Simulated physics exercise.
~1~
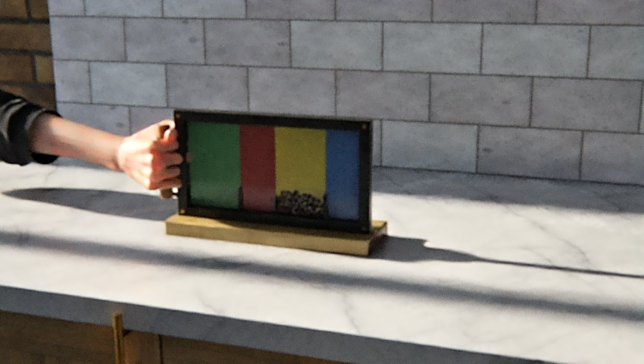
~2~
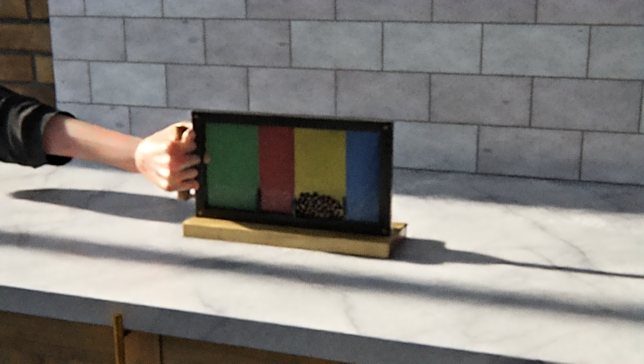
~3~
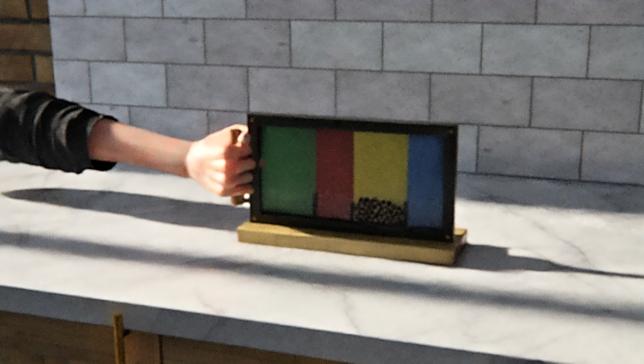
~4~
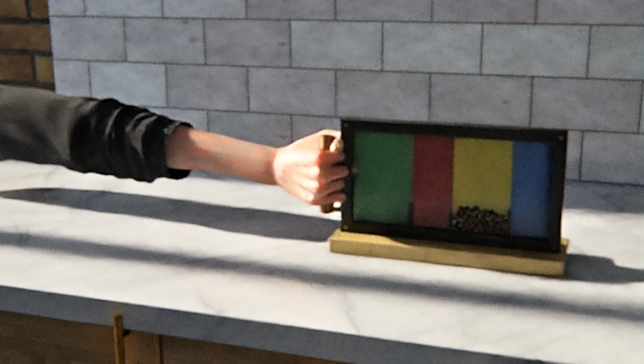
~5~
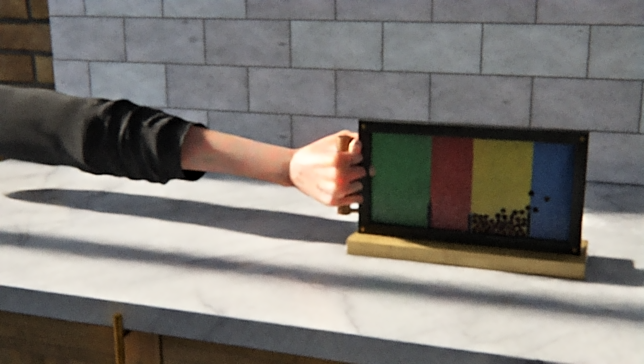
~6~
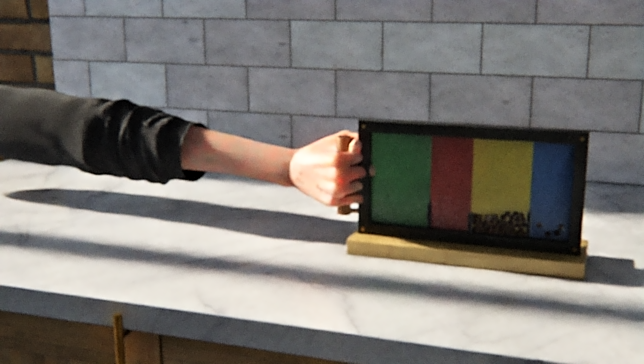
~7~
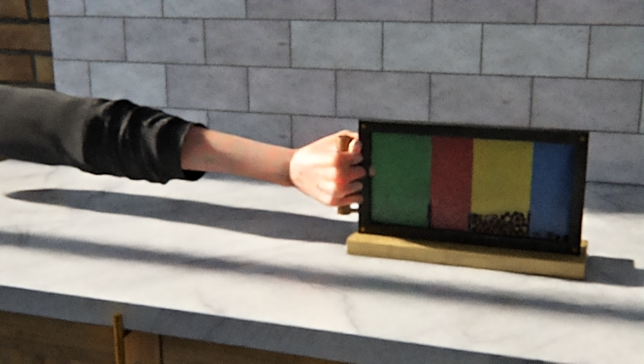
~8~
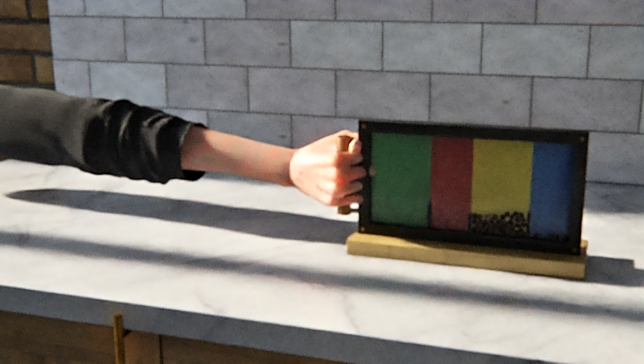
At first, a hand grips the left side of a dark-framed, clear-faced tray standing on a marble counter, with a heap of small dark beads resting mostly against its yellow strip. The hand pushes the upright tray to the right, slowly and then faster, past the green, red, yellow and blue strips' starting place, as the sleeved arm reaches further into view. Then the tray stops, and the beads surge rightward, some scattering up against the blue strip. They drop and settle into a lower, more spread heap. Finally everything is still, with most beads on yellow, a few on blue, and the hand still holding on.
